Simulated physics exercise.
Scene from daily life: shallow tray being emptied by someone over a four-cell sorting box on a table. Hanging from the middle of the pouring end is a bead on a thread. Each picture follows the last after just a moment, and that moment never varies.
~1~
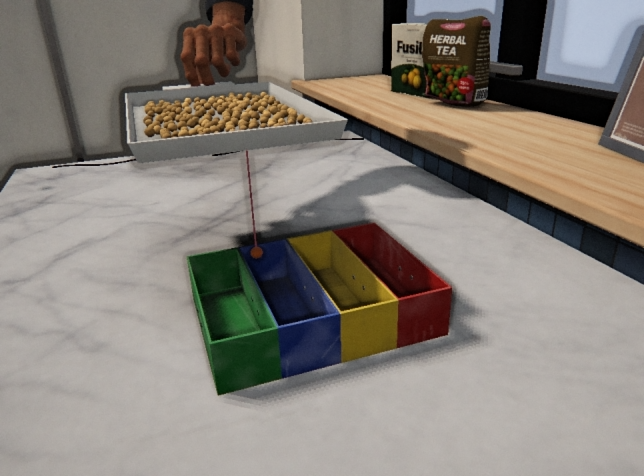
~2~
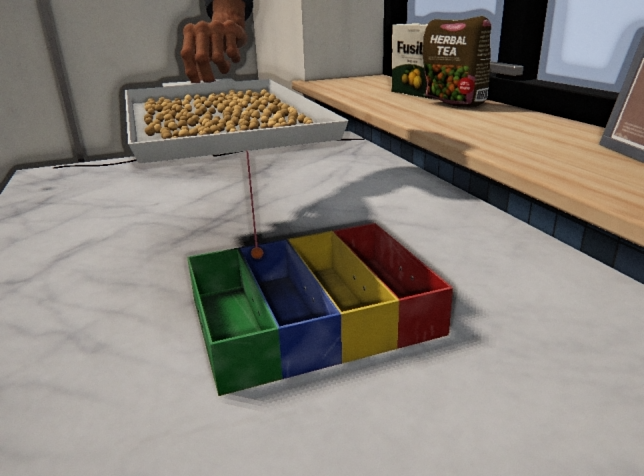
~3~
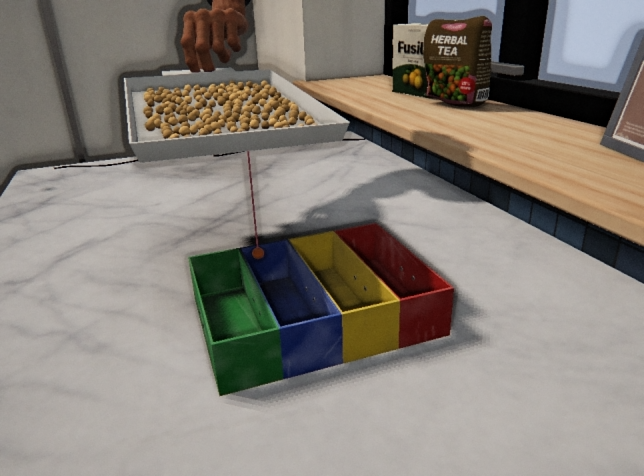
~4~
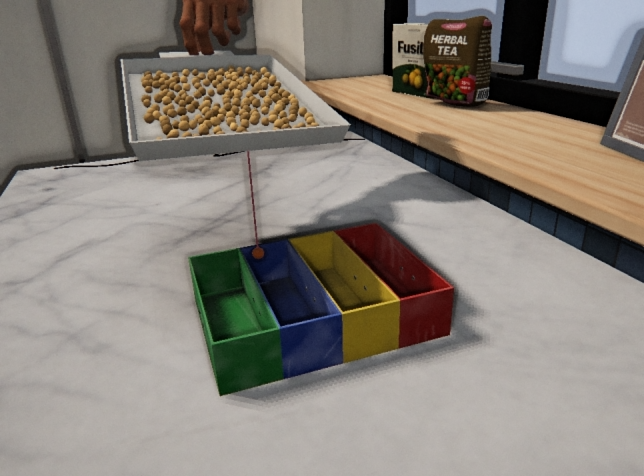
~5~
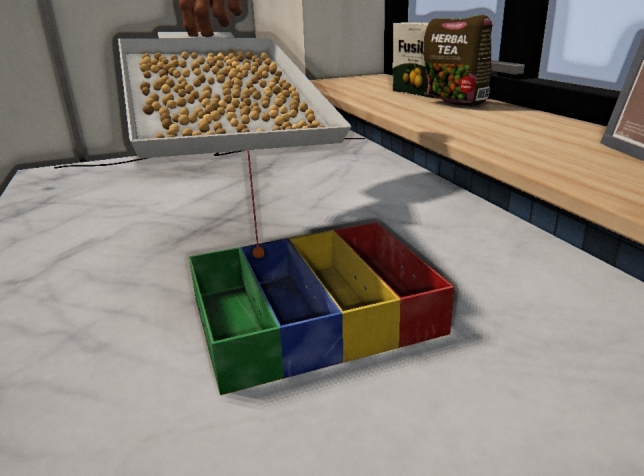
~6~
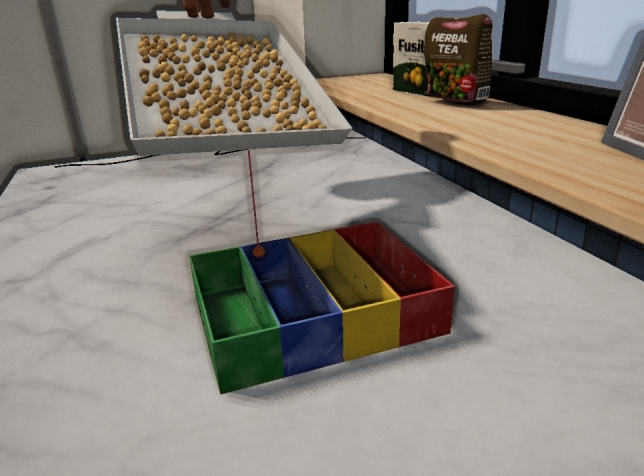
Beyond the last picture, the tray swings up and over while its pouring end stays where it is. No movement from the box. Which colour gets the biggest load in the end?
The yellow cell gets the biggest load.
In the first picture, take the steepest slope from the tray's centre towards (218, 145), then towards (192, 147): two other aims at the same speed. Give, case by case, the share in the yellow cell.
First case about 10 percent; second case about 0 percent.
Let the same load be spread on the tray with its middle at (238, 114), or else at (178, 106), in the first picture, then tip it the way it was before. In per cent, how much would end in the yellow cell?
It would be about 40 per cent for the first and about 30 per cent for the second.
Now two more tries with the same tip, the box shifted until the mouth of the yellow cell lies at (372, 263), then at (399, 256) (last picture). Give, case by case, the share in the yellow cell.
30 %, 10 %.
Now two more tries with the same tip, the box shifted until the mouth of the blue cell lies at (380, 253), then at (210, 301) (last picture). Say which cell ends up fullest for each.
First: The green one. Second: The red one.
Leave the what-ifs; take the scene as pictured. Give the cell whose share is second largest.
Ranked second: Blue.
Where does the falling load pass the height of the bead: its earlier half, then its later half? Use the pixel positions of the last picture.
First close to (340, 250), next close to (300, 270).
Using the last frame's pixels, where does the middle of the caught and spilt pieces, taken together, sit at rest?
The centre comes to rest near (337, 320).
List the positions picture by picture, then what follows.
In the first frame, corners of the pouring end (135, 141) and (340, 119), level; middle of the load (227, 118), dried chickpeas; bead on its thread (257, 253); green cell (247, 356); blue cell (310, 341); yellow cell (369, 326); red cell (424, 313).
In the second frame, corners of the pouring end (135, 141) and (341, 120), level; middle of the load (227, 116).
In the third frame, corners of the pouring end (136, 141) and (342, 121), tipped barely, lowest at the right corner; middle of the load (228, 111).
In the fourth frame, corners of the pouring end (137, 140) and (343, 123), tipped a little, lowest at the right corner; middle of the load (227, 102).
In the fifth frame, corners of the pouring end (137, 138) and (344, 124), tipped a little, lowest at the right corner; middle of the load (227, 93).
In the sixth frame, corners of the pouring end (138, 136) and (345, 126), tipped clearly, lowest at the right corner; middle of the load (228, 83); green cell (249, 355); blue cell (313, 340); yellow cell (371, 325); red cell (426, 312).
Just after the last frame, tray tipped steeply; almost all on the tray; just a few falling or outside the box.
A moment on, tray tipped right over; the larger part on the tray; about a tenth in the yellow cell; about a tenth in the red cell; just a few in the blue cell; just a few in the green cell; about a tenth falling or outside the box.
Further on, tray tipped past a quarter turn; roughly half in the yellow cell; roughly a quarter in the blue cell; about a tenth in the red cell; about a tenth in the green cell; just a few falling or outside the box.
When it is over, tray tipped past a quarter turn; roughly half in the yellow cell; roughly a quarter in the blue cell; about a tenth in the red cell; about a tenth in the green cell; just a few outside the box.
